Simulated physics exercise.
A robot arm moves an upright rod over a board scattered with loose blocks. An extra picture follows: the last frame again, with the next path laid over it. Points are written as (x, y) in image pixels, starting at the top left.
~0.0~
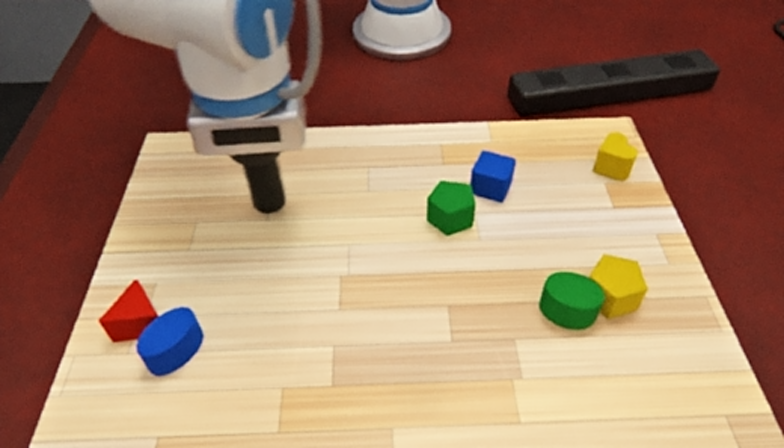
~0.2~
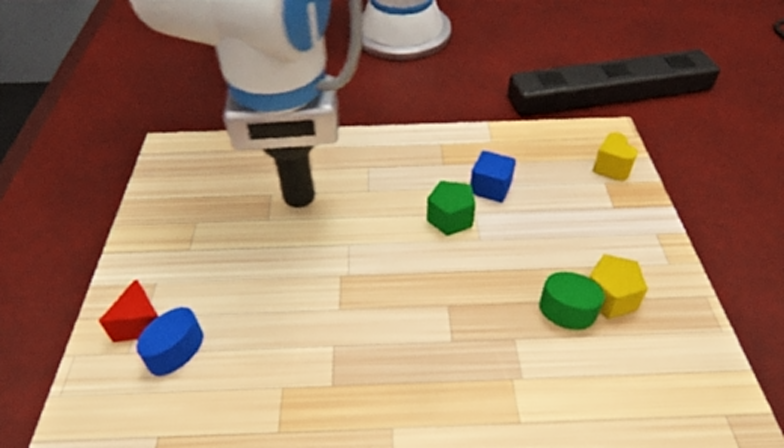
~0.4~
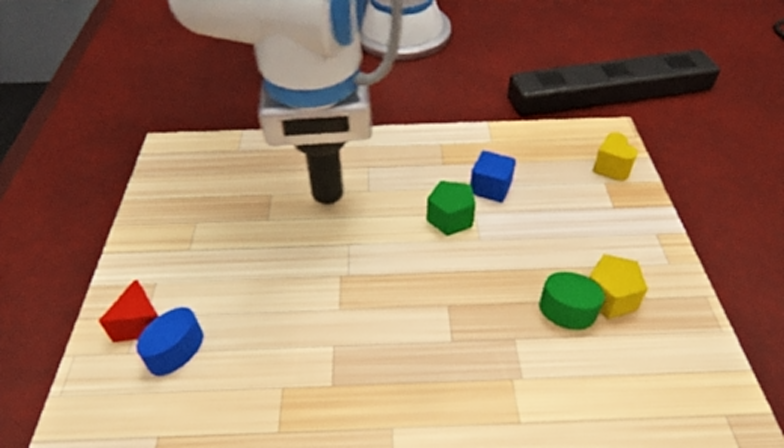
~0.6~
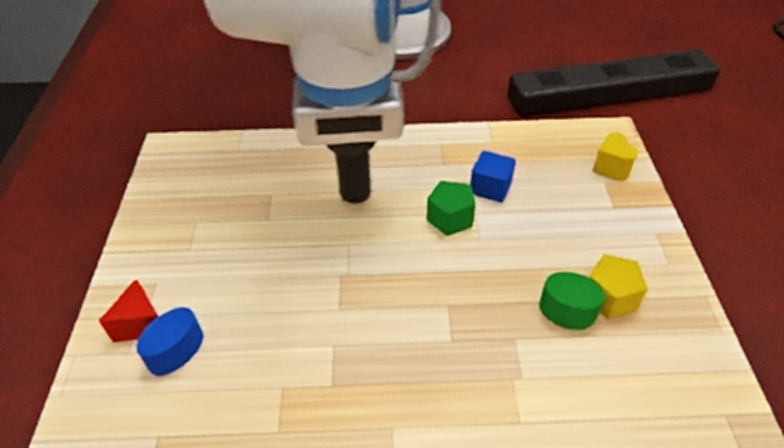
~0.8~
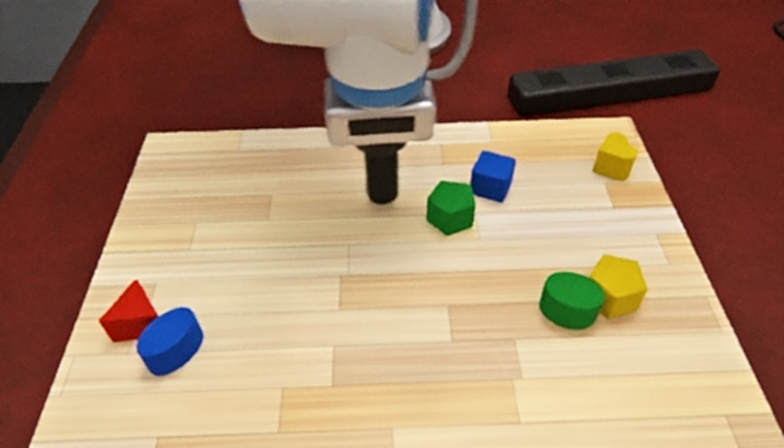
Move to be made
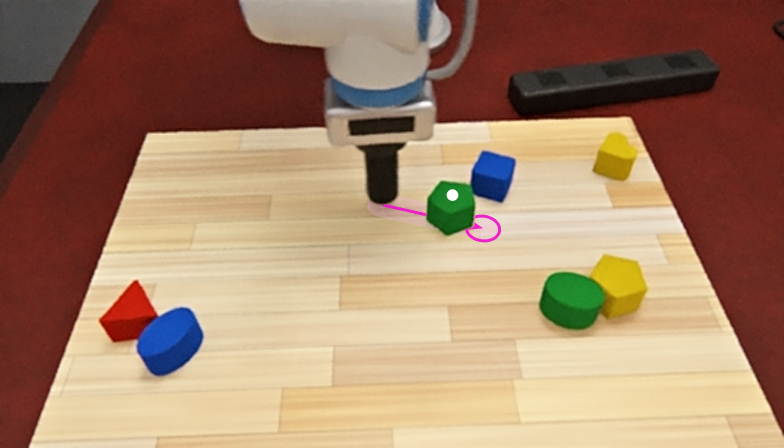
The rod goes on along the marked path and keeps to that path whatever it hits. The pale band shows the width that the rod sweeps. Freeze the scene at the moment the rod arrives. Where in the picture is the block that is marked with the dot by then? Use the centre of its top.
(524, 200)
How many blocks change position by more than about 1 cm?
One block shifts.
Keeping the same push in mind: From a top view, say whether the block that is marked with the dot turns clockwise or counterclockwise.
It spins against the clock.
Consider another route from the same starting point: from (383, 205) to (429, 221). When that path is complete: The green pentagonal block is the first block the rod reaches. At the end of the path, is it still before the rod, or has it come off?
Ahead to the end.
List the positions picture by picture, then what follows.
In the first picture, rod tip at (270, 203); block tops, green pentagonal block at (453, 195); blue square at (494, 164).
In the second picture, rod at (300, 198); blocks unchanged.
In the third picture, rod at (328, 194); blocks unchanged.
In the fourth picture, rod at (356, 194); blocks unchanged.
In the fifth picture, rod at (383, 195); green pentagonal block at (453, 195); blue square at (494, 164).
Path on the board, from (383, 205) directly to (483, 228); the dot is on the green pentagonal block.
On the path given first. One third of the way, rod at (417, 202); green pentagonal block at (456, 196).
Two thirds of the way, rod at (451, 210); green pentagonal block at (491, 198), turned 20° anticlockwise.
At the end, rod at (484, 218); green pentagonal block at (524, 200), turned 45° anticlockwise; blue square in place.
